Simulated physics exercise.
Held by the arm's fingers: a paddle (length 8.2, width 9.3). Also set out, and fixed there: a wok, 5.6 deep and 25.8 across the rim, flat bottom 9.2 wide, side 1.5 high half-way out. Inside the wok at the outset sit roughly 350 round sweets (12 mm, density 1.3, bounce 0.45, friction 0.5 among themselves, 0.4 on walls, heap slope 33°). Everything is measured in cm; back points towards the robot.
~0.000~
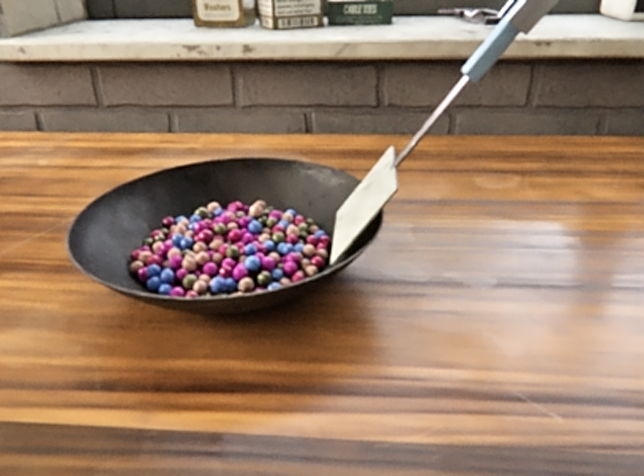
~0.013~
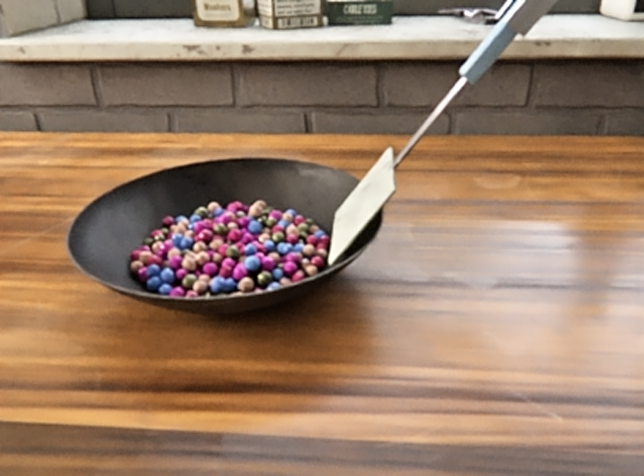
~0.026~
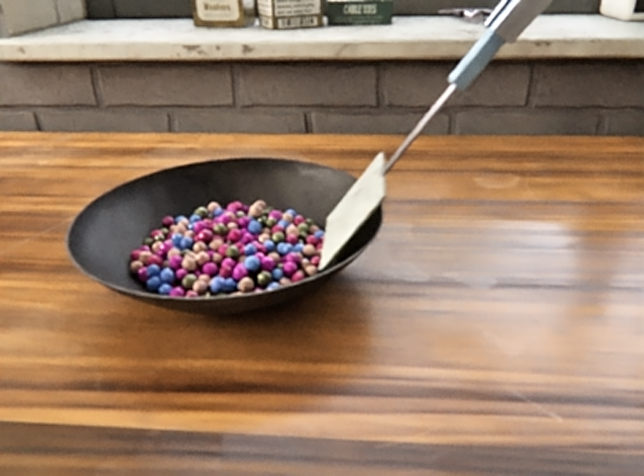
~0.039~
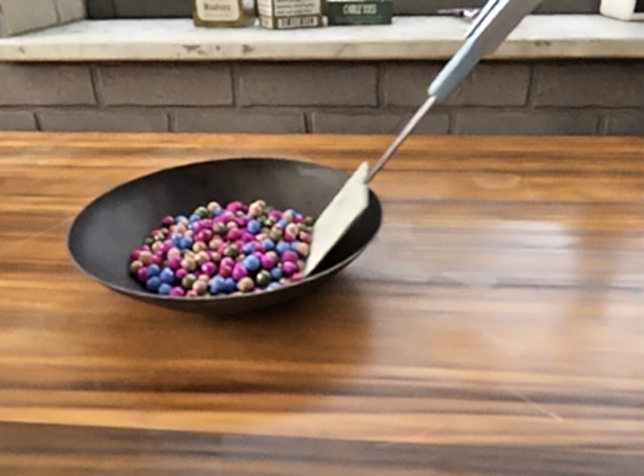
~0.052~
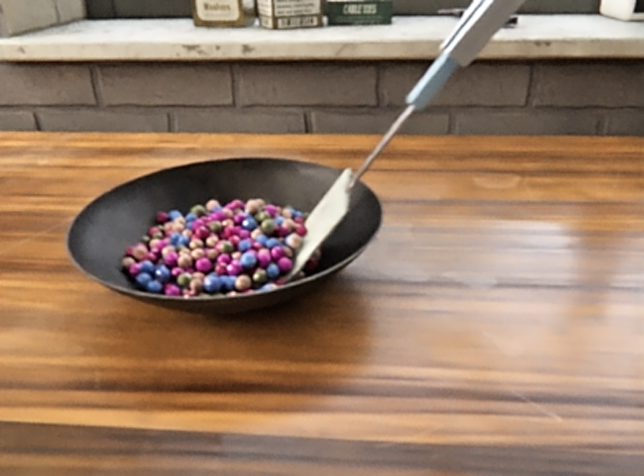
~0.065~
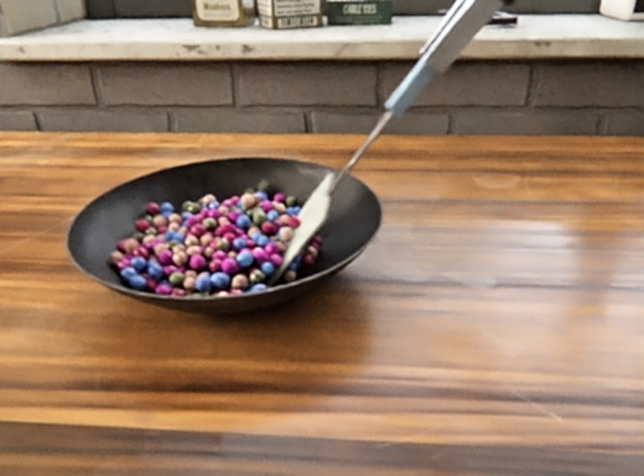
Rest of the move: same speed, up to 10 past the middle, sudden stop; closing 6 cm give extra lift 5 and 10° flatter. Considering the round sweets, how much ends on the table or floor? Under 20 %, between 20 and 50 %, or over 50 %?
Over 50 %.
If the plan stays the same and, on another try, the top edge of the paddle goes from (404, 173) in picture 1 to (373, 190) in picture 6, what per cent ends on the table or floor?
I'd put it at roughly 35 per cent.
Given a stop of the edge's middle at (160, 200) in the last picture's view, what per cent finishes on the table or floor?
My guess is roughly 25 percent.
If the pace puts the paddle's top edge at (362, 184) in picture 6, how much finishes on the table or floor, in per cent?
Roughly 35 per cent.
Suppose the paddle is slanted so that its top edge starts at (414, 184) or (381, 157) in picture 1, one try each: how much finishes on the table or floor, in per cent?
Some 60 per cent, then some 55 per cent.
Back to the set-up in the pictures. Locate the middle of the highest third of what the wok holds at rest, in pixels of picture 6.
Look near (152, 247).
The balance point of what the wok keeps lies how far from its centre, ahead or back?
Some 3.5 cm ahead of the centre.
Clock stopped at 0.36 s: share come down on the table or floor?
That would be near 25 per cent, give or take.
After 0.10 s, sloping 54°, highest piece 8 above the table; 350 in the wok, 1 on the blade or in flight.
After 0.14 s, sloping 52°, highest piece 10 above the table; 346 in the wok, 5 on the blade or in flight.
After 0.36 s, sloping 44°, highest piece 25 above the table; 149 in the wok, 80 on the table or floor, 122 on the blade or in flight.
After 1.41 s, sloping 44°, highest piece 4 above the table; 202 on the table or floor, 149 in the wok.
At rest, 202 on the table or floor, 149 in the wok. That is 58 % on the table or floor.
